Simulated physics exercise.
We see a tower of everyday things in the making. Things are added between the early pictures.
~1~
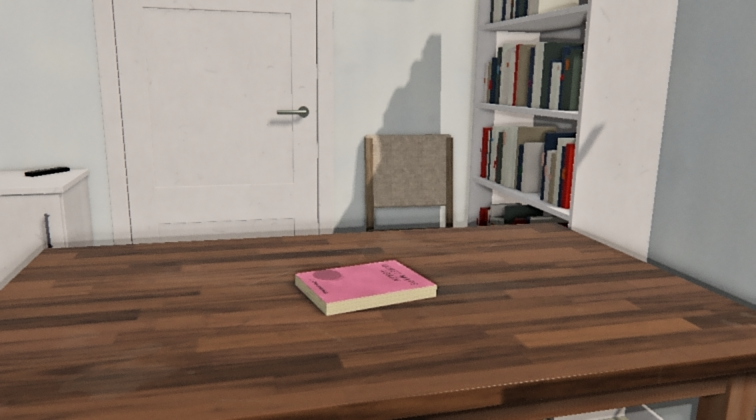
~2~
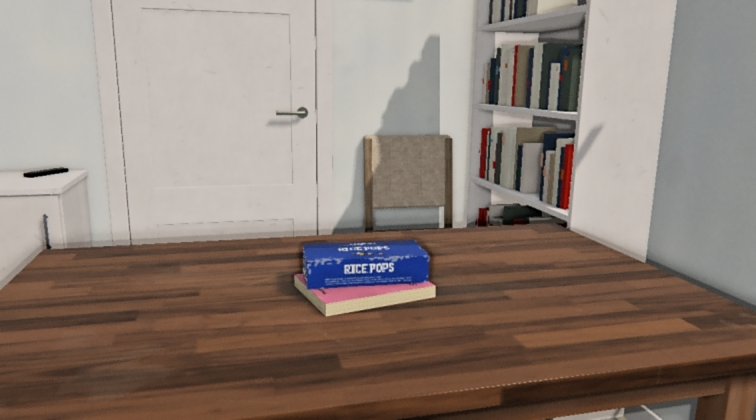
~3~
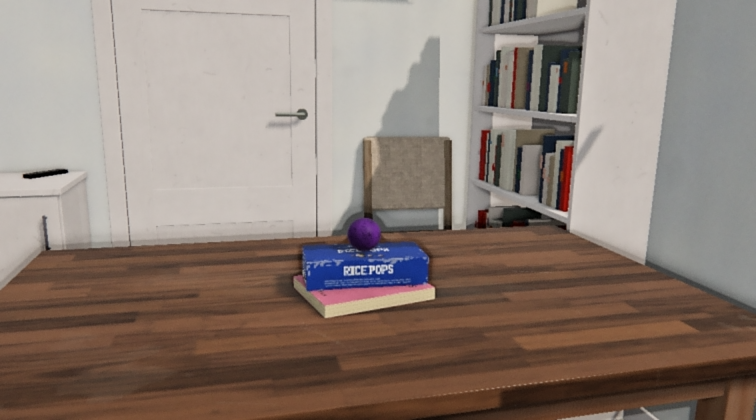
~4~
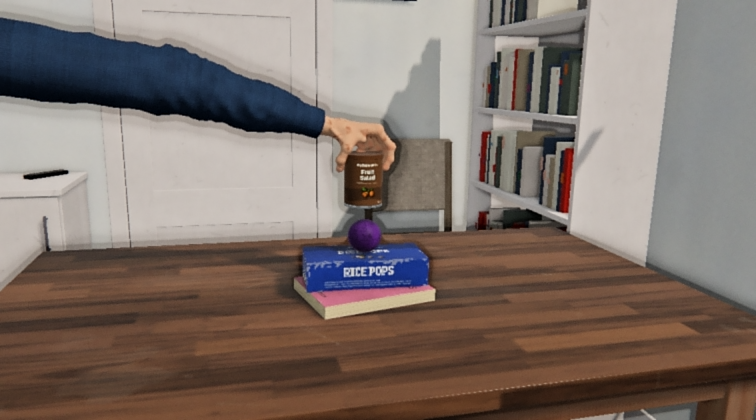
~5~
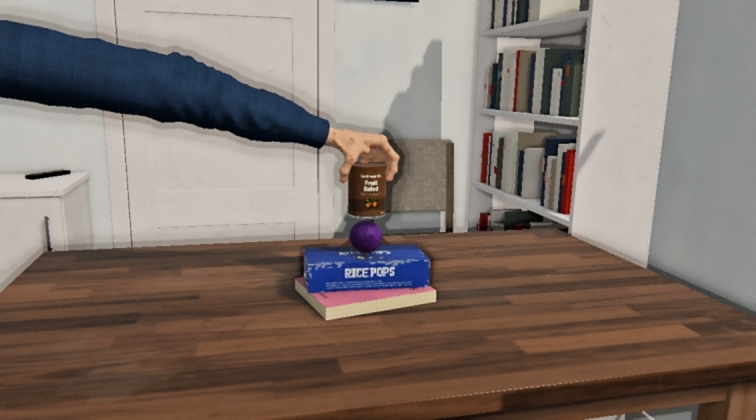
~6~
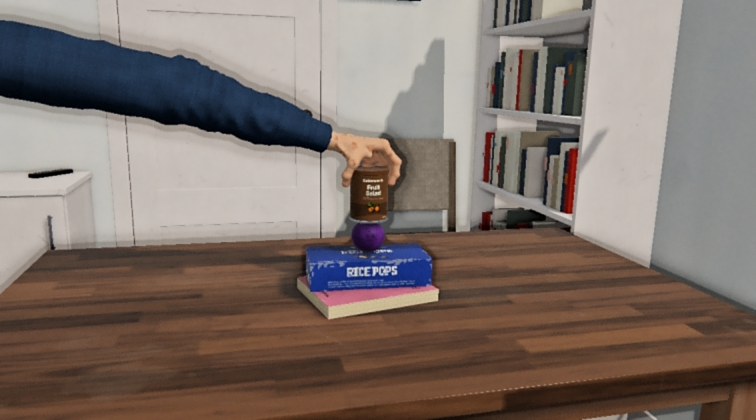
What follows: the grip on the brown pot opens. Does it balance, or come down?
It gives way.
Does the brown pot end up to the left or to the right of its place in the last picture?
It goes to the right.
Then, 0.60 s past the last view, brown pot rocked 27° from its first pose near (385, 197).
Then, 0.80 s past the last view, brown pot now fallen.
Then, 0.90 s past the last view, things are still on the move.
Then, 1.00 s past the last view, as before.
Finally, fallen, brown pot; the other 3 still in place. Final places as the last picture's camera would see them, brown pot near (454, 262). The pile loses its balance.
